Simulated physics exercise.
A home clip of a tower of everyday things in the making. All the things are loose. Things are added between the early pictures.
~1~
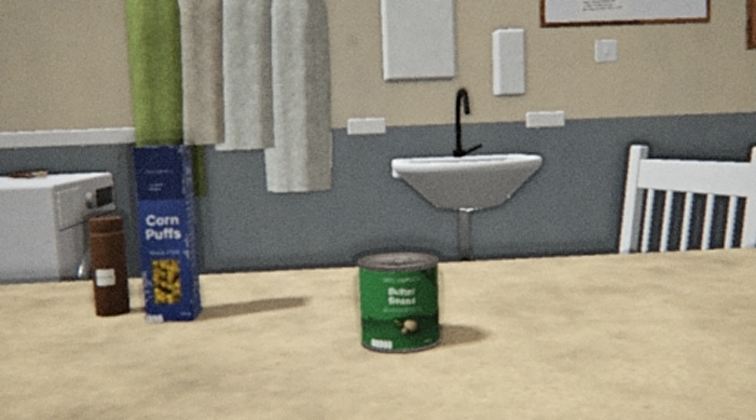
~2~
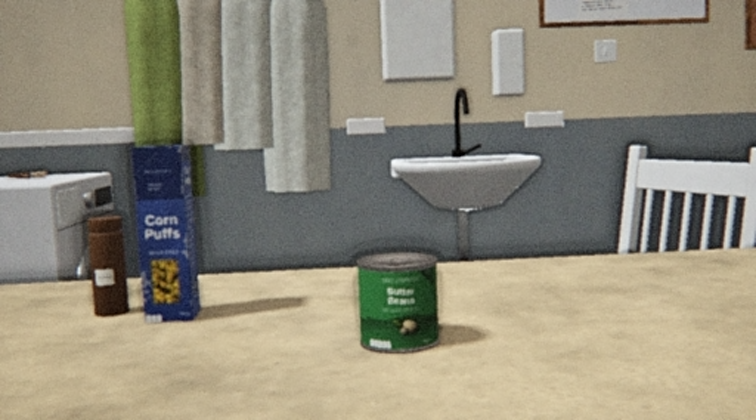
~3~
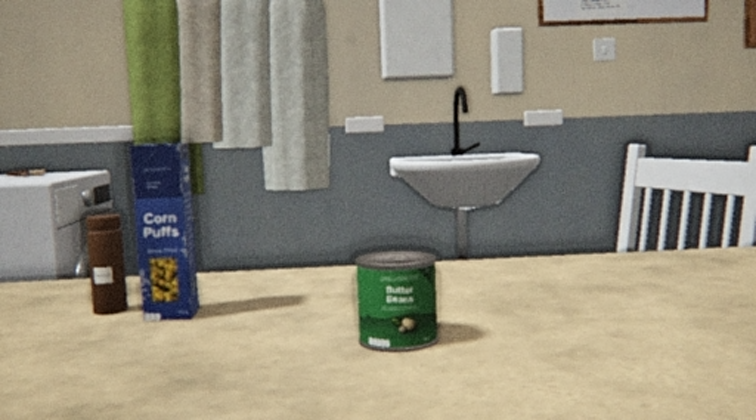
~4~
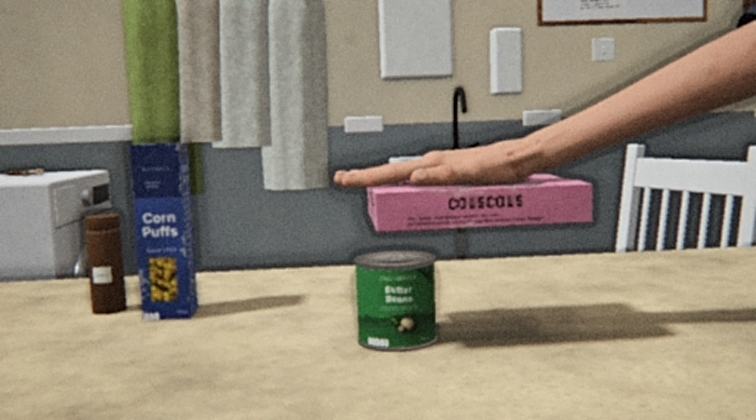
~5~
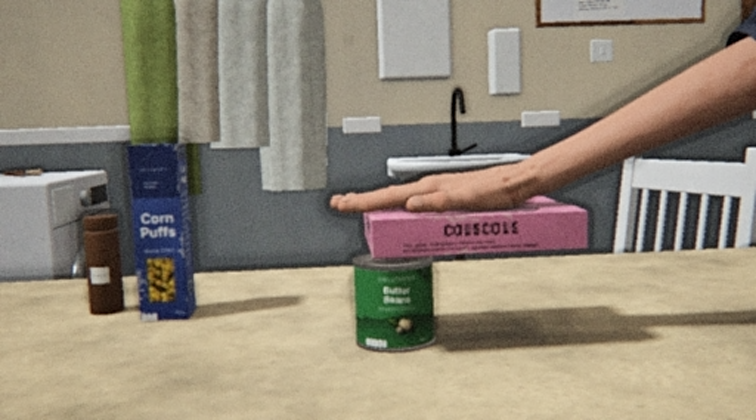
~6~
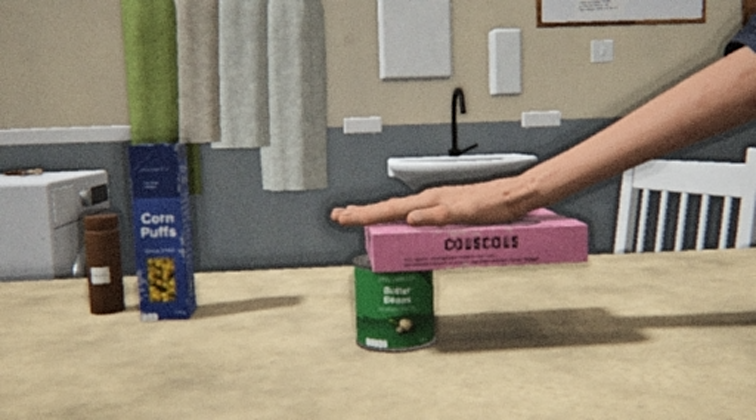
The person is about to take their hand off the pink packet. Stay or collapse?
As it turns out, it comes apart.
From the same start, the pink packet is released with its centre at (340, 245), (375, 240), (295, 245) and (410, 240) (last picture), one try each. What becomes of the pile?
First, it gives way; second, it holds; third, it gives way; fourth, it keeps its balance.
Then, 0.20 s after the last picture, pink packet tipped 19° from how it was near (472, 250).
Then, 0.30 s after the last picture, pink packet tipped 38° from how it was near (472, 264).
Then, 0.60 s after the last picture, pink packet resting near (472, 264).
At rest, tipped over in the pile, pink packet; the other 3 in place. Seen from the same camera at the end, pink packet near (472, 264). The pile gives way.
